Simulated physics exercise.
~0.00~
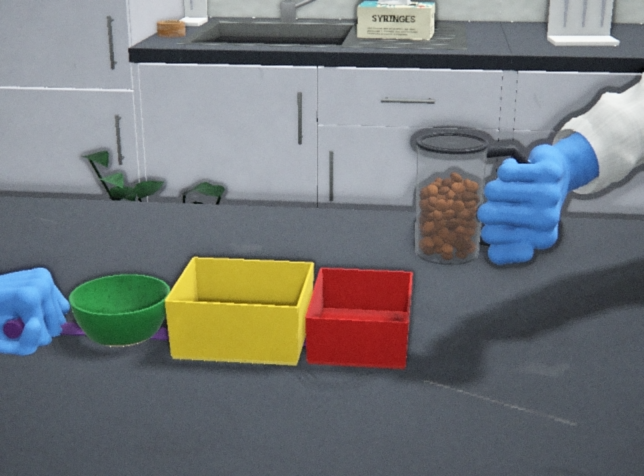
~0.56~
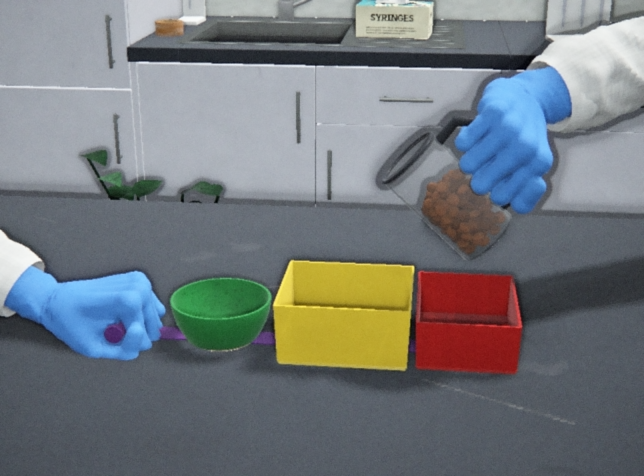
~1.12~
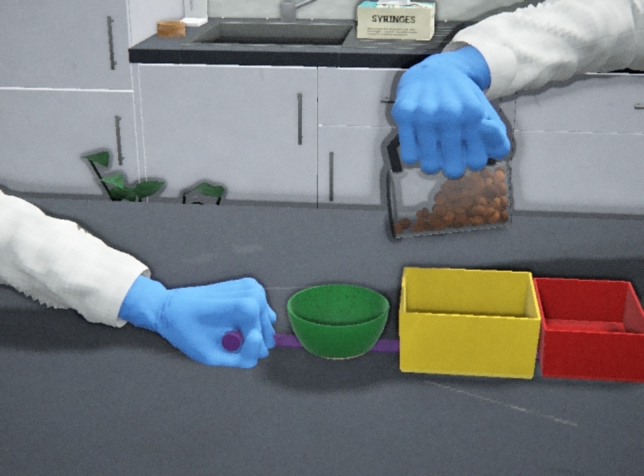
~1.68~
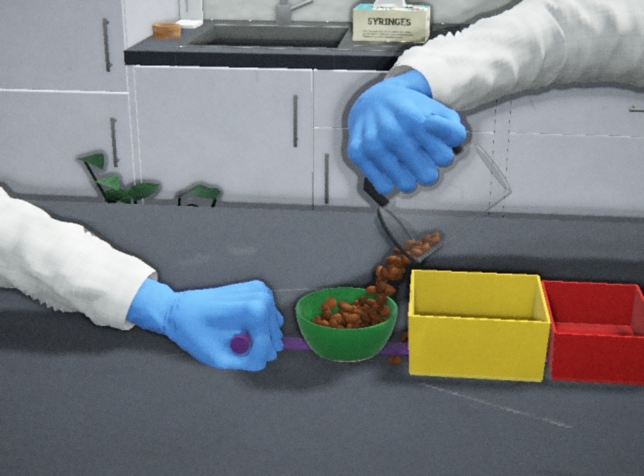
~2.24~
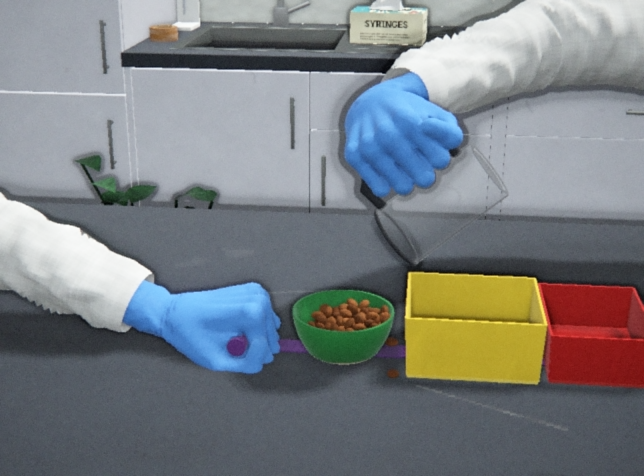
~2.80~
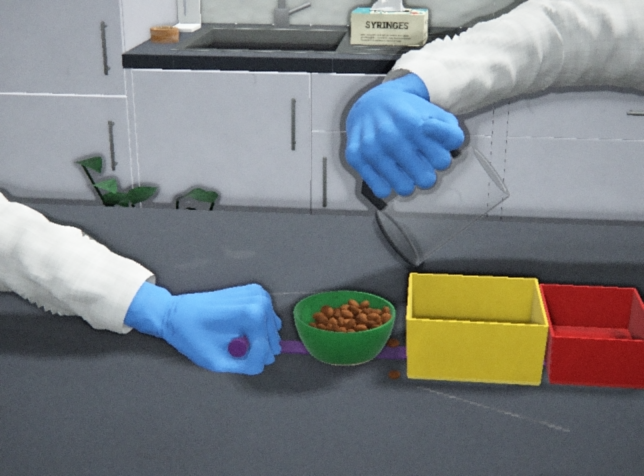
A gloved hand slides the containers right while another tips brown pieces into the green bowl.
